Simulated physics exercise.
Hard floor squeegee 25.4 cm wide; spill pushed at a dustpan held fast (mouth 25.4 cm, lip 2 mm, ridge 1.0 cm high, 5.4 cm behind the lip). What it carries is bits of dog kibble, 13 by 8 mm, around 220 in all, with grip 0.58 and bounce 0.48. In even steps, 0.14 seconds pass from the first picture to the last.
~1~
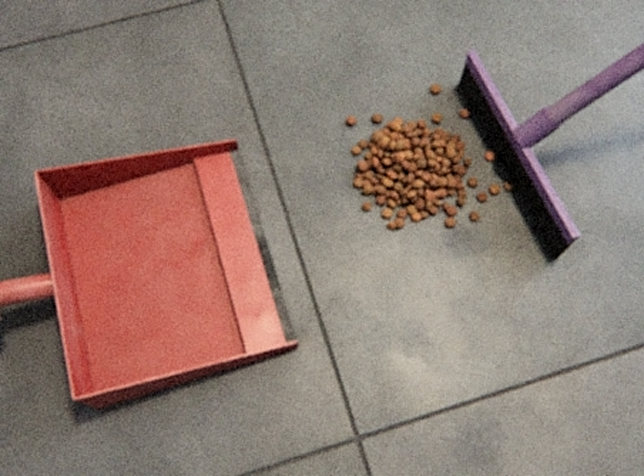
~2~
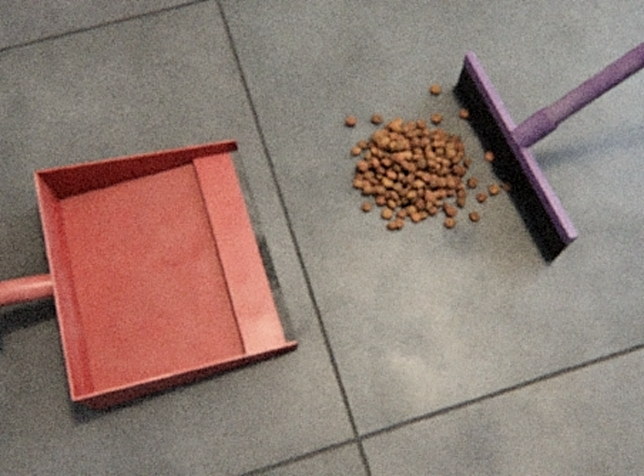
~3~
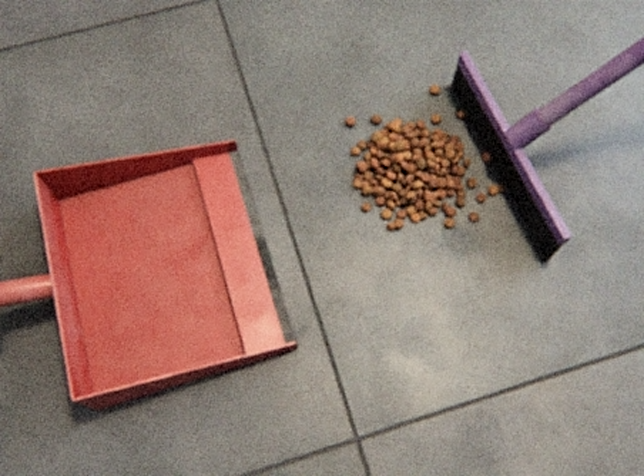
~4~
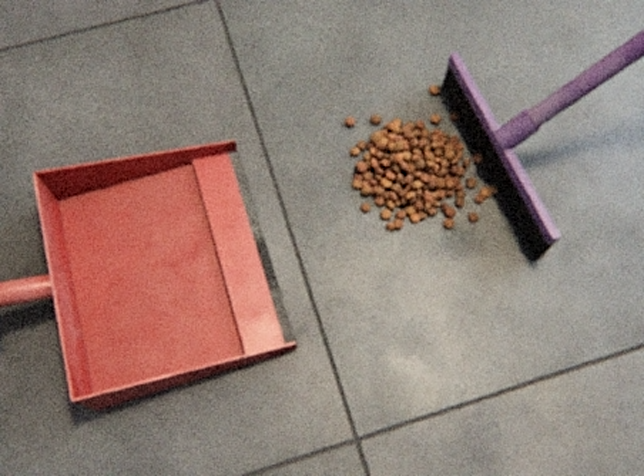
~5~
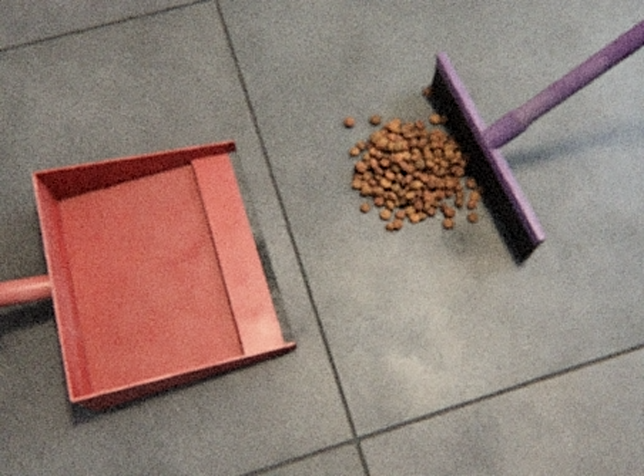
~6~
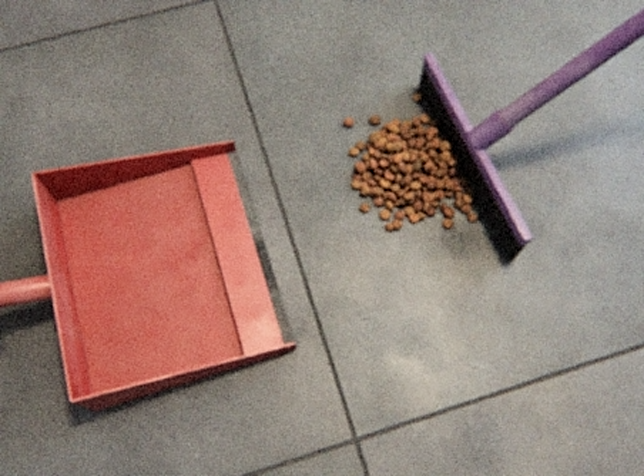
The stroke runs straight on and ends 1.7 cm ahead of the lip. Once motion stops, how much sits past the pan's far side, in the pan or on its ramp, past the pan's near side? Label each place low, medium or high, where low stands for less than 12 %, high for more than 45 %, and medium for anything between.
Far side: Medium. Pan: Medium. Near side: Low.
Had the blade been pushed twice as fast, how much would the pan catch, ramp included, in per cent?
Then some 50 in a hundred.
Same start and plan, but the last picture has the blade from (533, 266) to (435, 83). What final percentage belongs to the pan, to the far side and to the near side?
Pan: 45, far side: 0, near side: 0.
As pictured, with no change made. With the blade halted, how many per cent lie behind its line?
Estimate: Near 0 %.
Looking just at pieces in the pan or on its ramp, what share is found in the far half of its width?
About 90 %.
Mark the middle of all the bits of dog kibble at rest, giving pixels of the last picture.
Near (245, 191).
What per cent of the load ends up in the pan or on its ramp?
Around 40 in a hundred.
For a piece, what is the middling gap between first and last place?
I'd put it near 20 cm.
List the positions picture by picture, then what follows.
In the first picture, blade from (571, 238) to (470, 60), moved 0.0 cm, 0 of the pieces shifted so far; middle of the pieces at (419, 165); pan at (156, 275).
In the second picture, blade from (569, 238) to (468, 60), moved 0.2 cm, 0 of the pieces shifted so far; middle of the pieces at (418, 166).
In the third picture, blade from (563, 239) to (462, 61), moved 0.8 cm, 1 of the pieces shifted so far; middle of the pieces at (418, 166).
In the fourth picture, blade from (552, 239) to (453, 61), moved 1.9 cm, 4 of the pieces shifted so far; middle of the pieces at (417, 166).
In the fifth picture, blade from (538, 240) to (441, 61), moved 3.3 cm, 7 of the pieces shifted so far; middle of the pieces at (409, 163).
In the sixth picture, blade from (524, 240) to (428, 62), moved 4.8 cm, 46 of the pieces shifted so far; middle of the pieces at (416, 163); pan at (154, 276).
Then, 0.23 s after the last picture, middle of the blade 14 cm from the lip; 0 % over the lip, far side 5 %, near side 0 %.
Then, 0.40 s after the last picture, middle of the blade 6 cm from the lip; 0 % over the lip, far side 15 %, near side 0 %.
Then, 0.67 s after the last picture, middle of the blade 3 cm from the lip; 40 % over the lip, far side 20 %, near side 0 %.
In the end, far side 20 %, pan 40 %, near side 0 %, in front of the lip or behind the blade 45 %.
